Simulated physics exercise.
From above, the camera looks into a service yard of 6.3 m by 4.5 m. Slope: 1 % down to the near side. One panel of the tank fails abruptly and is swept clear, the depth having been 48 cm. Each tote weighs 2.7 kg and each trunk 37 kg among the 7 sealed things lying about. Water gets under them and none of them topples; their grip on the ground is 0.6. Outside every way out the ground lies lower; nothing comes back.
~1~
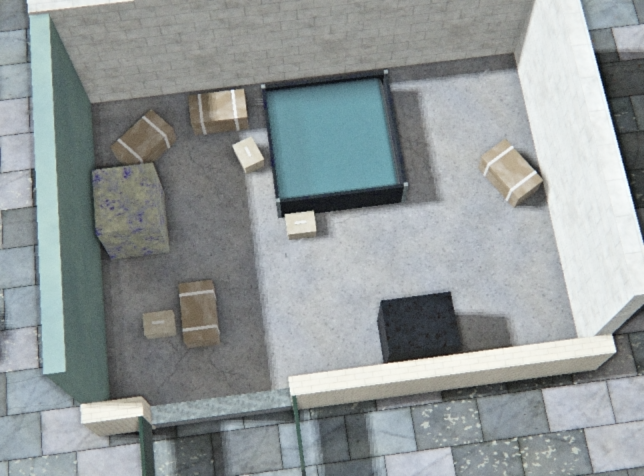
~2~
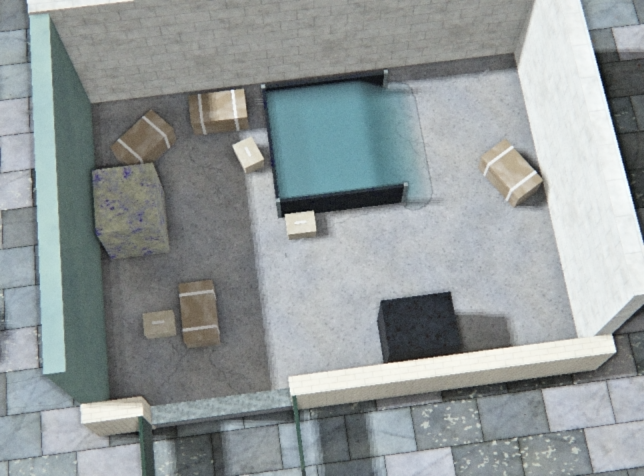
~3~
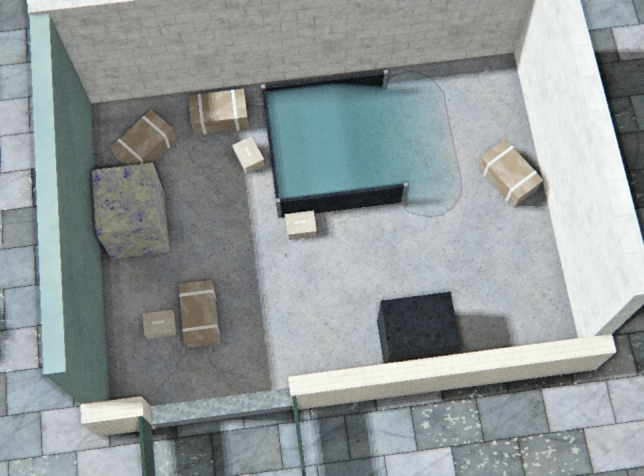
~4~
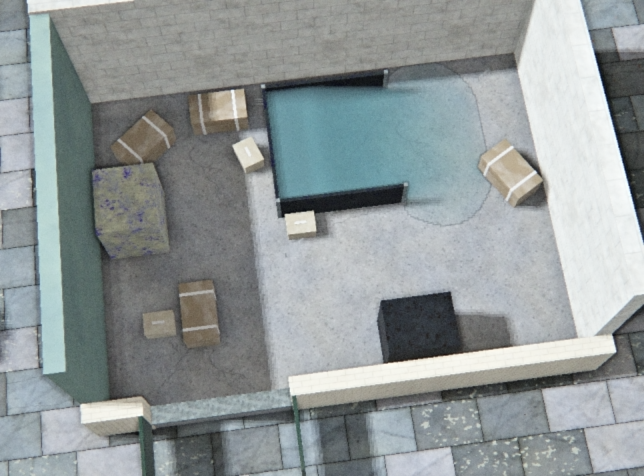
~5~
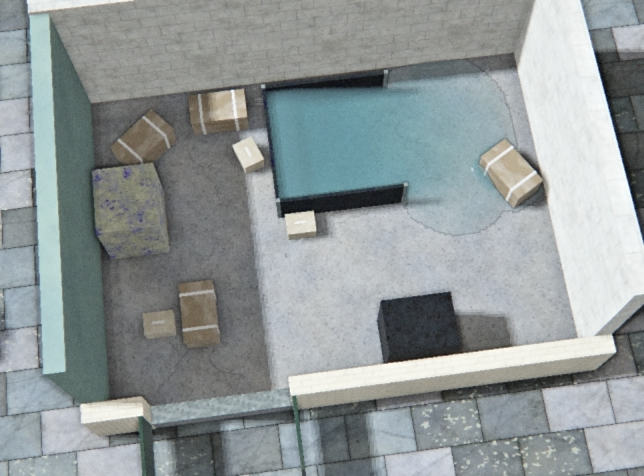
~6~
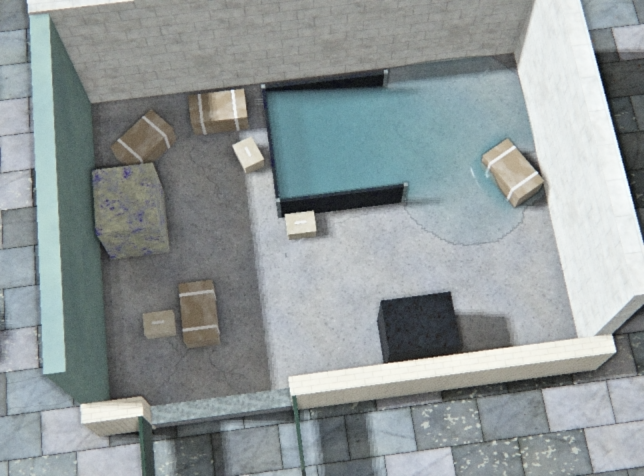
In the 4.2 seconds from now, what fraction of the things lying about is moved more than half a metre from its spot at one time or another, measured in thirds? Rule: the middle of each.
I predict the proportion will never get to a third.
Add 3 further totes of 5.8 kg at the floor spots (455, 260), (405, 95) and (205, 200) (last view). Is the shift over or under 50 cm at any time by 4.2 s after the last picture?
Check, in order - exceeded, exceeded, not exceeded.
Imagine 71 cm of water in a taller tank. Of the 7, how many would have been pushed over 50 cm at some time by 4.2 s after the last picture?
Result: 2.
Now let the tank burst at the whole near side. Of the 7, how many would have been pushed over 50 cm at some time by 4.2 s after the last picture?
Result: 1 of them.
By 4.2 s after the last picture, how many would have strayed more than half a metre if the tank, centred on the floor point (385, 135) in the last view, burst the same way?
The answer would then be 1.
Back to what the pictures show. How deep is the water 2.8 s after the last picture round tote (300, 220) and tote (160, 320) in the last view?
Close to 0 and 0 centimetres.
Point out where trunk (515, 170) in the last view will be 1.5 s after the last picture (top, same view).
It ends up close to (536, 198).
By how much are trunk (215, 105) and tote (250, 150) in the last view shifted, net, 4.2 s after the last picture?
Distances: 0 cm; 0 cm.
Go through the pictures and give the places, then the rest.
In the first picture, a trunk at (512, 168), on the bottom; a tote at (158, 322), on the bottom; 3.0 m2 under water; 0 of 7 have shifted.
In the second picture, a trunk at (512, 168) rests on the ground; a tote at (158, 322), on the bottom; 3.8 m2 under water; 0 of 7 have shifted.
In the third picture, a trunk at (512, 168) rests on the ground; a tote at (158, 322) rests on the ground; 4.7 m2 under water; 0 of 7 have shifted.
In the fourth picture, a trunk at (512, 168) rests on the ground; a tote at (158, 322), on the bottom; 5.9 m2 under water; 0 of 7 have shifted.
In the fifth picture, a trunk at (512, 168) rests on the ground; a tote at (158, 322), on the bottom; water covers 6.9 m2; 0 of 7 have shifted.
In the sixth picture, a trunk at (514, 168) rests on the ground; a tote at (158, 322) rests on the ground; 7.8 m2 under water; 0 of 7 have shifted.
Then, 0.4 s after the last picture 0 of 7 are over 50 cm from their spots; 0 afloat.
Then, 1.5 s after the last picture 1 of 7 are over 50 cm from their spots; 1 afloat.
Then, 2.8 s after the last picture 1 of 7 are over 50 cm from their spots; 1 afloat.
Then, 4.2 s after the last picture 2 of 7 are over 50 cm from their spots, and 2 have been at some point; 1 afloat.
